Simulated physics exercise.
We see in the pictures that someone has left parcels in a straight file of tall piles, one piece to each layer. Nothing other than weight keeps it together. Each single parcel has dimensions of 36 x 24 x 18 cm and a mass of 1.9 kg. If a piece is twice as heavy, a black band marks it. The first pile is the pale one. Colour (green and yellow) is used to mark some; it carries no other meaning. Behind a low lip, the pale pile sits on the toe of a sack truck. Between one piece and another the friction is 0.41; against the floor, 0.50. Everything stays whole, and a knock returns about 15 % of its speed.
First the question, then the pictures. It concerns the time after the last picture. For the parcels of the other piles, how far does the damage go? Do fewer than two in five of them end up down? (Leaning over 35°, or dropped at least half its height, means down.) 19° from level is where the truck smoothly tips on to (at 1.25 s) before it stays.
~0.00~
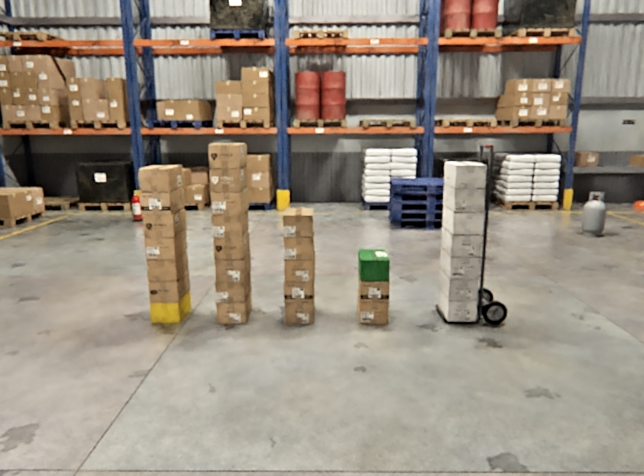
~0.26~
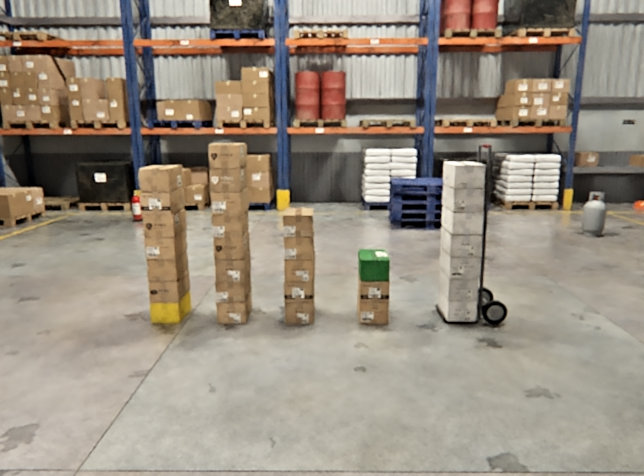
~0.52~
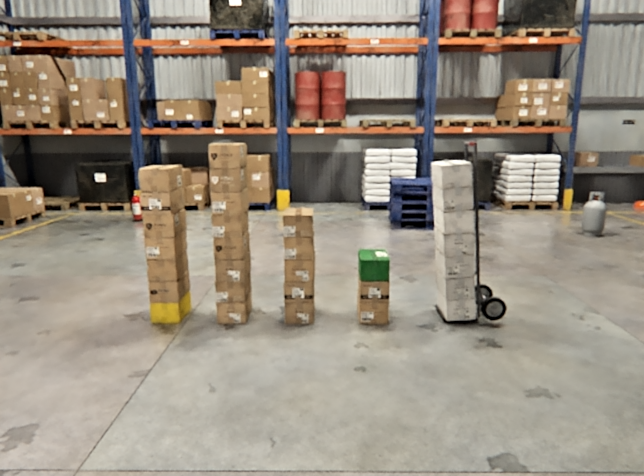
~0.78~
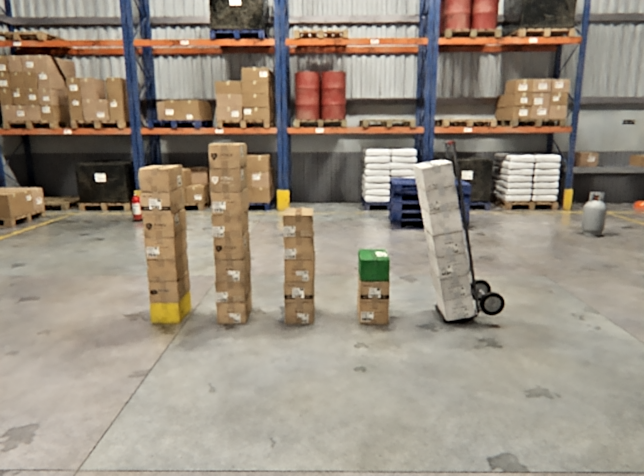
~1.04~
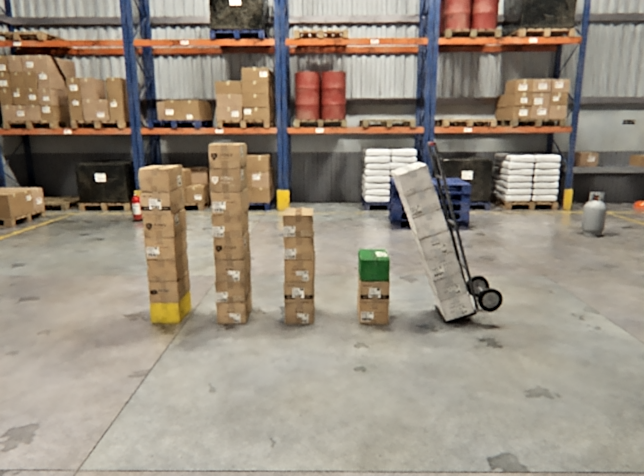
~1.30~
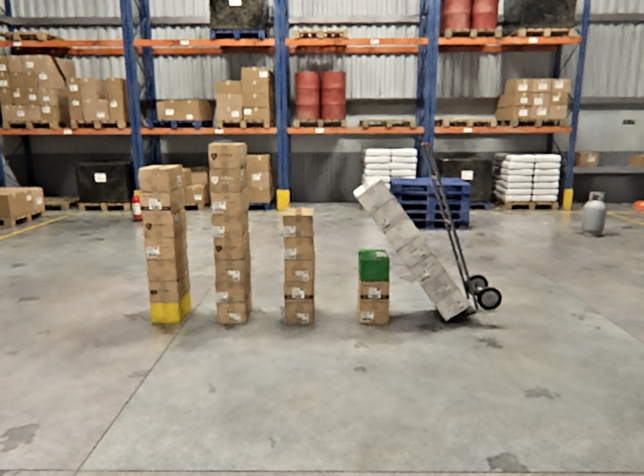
The part left down fails to hit two fifths.
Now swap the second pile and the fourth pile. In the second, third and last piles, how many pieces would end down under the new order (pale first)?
Down tally in the new order: Second = 8, third = 5, last = 7.
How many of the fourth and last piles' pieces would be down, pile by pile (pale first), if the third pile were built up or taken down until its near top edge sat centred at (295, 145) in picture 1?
Counts down - fourth: 0; last: 0.
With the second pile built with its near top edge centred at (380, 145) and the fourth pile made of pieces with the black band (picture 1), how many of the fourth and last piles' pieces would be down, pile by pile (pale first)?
The fourth pile would have 8 down and the last pile 6.
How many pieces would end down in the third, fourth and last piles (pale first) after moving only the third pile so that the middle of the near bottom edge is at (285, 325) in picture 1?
Third 0, fourth 0, last 0 down.
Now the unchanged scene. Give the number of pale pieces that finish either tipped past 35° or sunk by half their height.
Exactly 7 of the pale pieces.
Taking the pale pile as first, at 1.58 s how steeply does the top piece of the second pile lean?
That piece is at some 0°.
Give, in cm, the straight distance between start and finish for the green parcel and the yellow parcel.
Moved: Green 10, yellow 0.
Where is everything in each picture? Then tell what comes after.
In the first frame (places mark the middle of the side facing us), truck frame (489, 184) 0° forward; yellow parcel (165, 313); green parcel (375, 271); the rest undisturbed.
The second frame shows truck frame (488, 183) 1° forward; green parcel (375, 271).
The third frame shows truck frame (476, 181) 5° forward, top of the pale pile leaning 5°; green parcel (375, 271); the rest undisturbed.
The fourth frame shows truck frame (459, 179) 12° forward, top of the pale pile leaning 12°; green parcel (375, 271); the rest undisturbed.
The fifth frame shows truck frame (444, 179) 17° forward, top of the pale pile leaning 20°; yellow parcel (165, 313); the rest undisturbed.
The sixth frame shows truck frame (439, 180) 19° forward, top of the pale pile leaning 36°; green parcel (375, 271); yellow parcel (165, 313); the rest undisturbed.
After 1.40 s, 7 of the pale pile down; none of the 23 other parcels down.
After 1.58 s, 7 of the pale pile down; none of the 23 other parcels down, 3 disturbed; green parcel shifted 43 mm.
After 1.90 s, 7 of the pale pile down; none of the 23 other parcels down, 8 disturbed; green parcel leaning 9°.
At rest (2.5 s), 7 of the pale pile down; 2 of the 23 other parcels down; green parcel leaning 5°; yellow parcel unmoved. That is 9 per cent. As the last picture would show them, middles, green parcel near (360, 264), yellow parcel near (171, 306).
